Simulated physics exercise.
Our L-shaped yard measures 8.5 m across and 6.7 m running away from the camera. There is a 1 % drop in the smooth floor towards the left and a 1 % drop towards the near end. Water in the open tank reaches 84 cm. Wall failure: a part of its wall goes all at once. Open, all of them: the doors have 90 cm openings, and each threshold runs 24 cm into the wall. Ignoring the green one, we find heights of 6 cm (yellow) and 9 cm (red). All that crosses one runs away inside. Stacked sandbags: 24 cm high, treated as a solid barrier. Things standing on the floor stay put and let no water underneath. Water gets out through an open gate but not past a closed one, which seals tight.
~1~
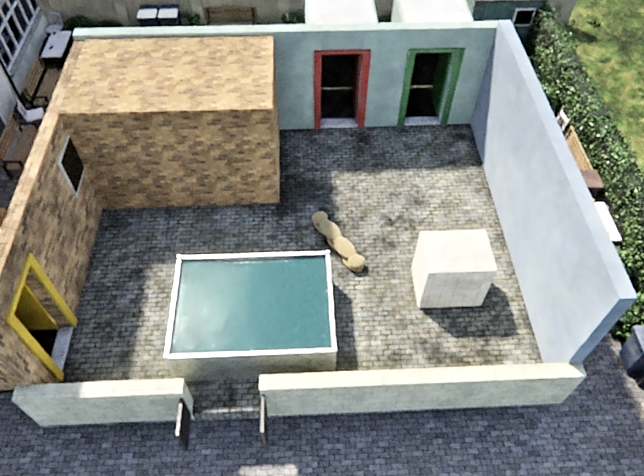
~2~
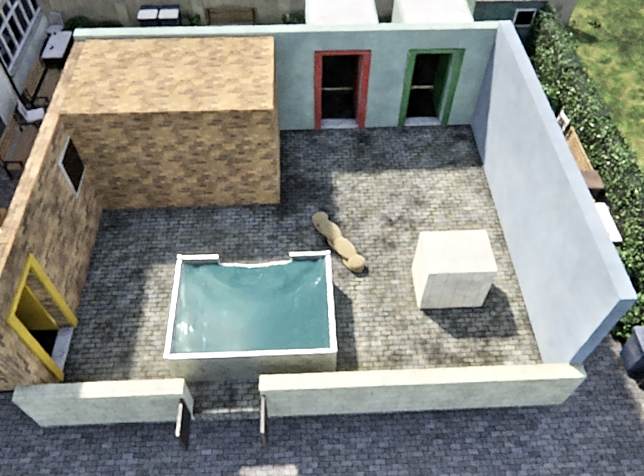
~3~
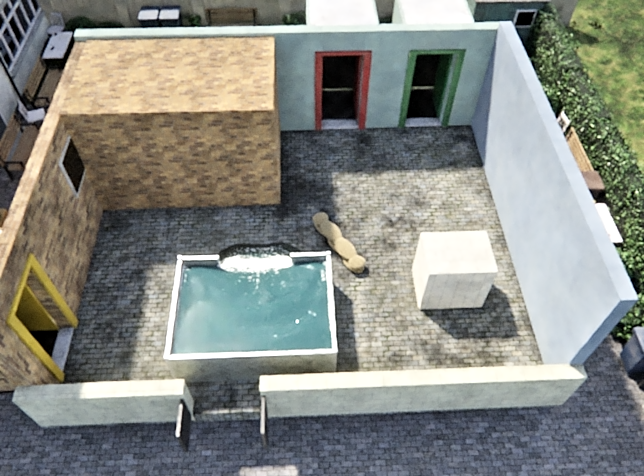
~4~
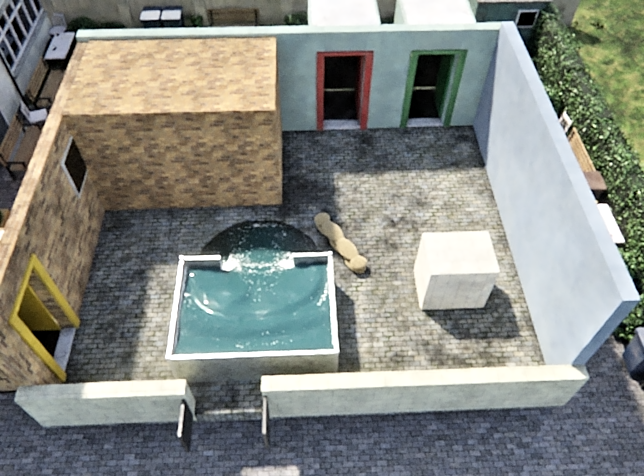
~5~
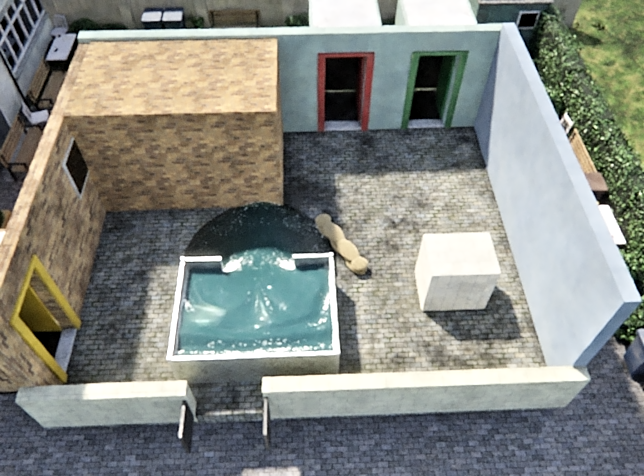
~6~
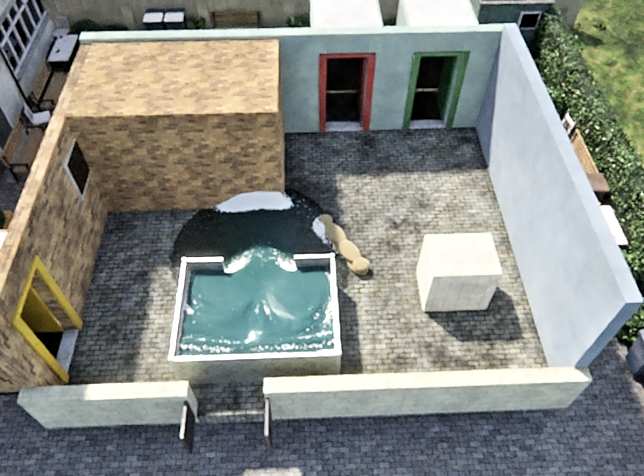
A paved, walled yard with a stone-patterned block filling its far left corner is seen from high above the near wall. A pale-rimmed tank of teal water stands left of centre, with a yellow-framed doorway at left, red and green doors at the back, tan sandbags and a white block to the right. The tank's far side opens and water pours out, spreading backwards in a dark, widening fan as the view shifts very slightly.
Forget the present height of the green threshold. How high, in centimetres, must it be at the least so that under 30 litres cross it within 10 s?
At least about 7.5 cm.
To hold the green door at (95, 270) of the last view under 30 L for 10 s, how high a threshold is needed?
Around 17 cm would do it.
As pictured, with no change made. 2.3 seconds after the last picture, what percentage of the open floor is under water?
I'd estimate about 60 percent.
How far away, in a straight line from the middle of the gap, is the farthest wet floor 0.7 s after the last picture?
Around 4.6 m out.
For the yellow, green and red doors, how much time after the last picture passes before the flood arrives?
Arrival times are yellow 1.8 seconds, green 1.5 seconds and red 0.8 seconds.
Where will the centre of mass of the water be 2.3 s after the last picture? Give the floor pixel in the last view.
Approximately (257, 262).
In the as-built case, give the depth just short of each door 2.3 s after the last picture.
Before yellow it's 7 cm, before green 10 cm, before red 19 cm.
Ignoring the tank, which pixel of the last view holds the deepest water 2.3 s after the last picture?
About (109, 213).
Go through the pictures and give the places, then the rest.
The first picture shows the open tank at (253, 303) is whole and still, 84 cm deep; the green door at (428, 92) is dry.
In the second picture, the gap is on the far side, the front 0.4 m out at a hidden place; the back of the open tank holds 84 cm.
In the third picture, the gap is on the far side, the front 0.9 m out at (235, 248); the back of the open tank holds 84 cm.
In the fourth picture, the front is at (241, 226), 1.5 m from the gap on the far side; 2.8 m2 of floor is wet, 82 cm left at the back.
In the fifth picture, the gap is on the far side, the front 2.0 m out at (240, 207); the back of the open tank holds 73 cm.
In the sixth picture, the front is at (289, 192), 2.5 m from the gap on the far side; 5.9 m2 of floor is wet, 72 cm left at the back; 3.7 m in a straight line remain to the green door at (433, 95).
Then, 0.7 s after the last picture water covers 25 % of the floor, deepest (53 cm) near (258, 214); it has not reached the green door.
Then, 2.3 s after the last picture water covers 60 % of the floor, deepest (38 cm) near (109, 213); 10 cm at the green door, 3 litres in over its 6 cm threshold.
Then, 9.3 s after the last picture water covers 100 % of the floor, deepest (17 cm) near (60, 408); 5 cm at the green door, 50 litres in over its 6 cm threshold.
At the green door as built, the water peaked near 10 cm, 5.5 s after the last picture.
With a threshold of 6 cm, 51 litres would have come in within the 10 s; with 8.5 cm, 19 litres. So under 30 litres takes about 7.5 cm.
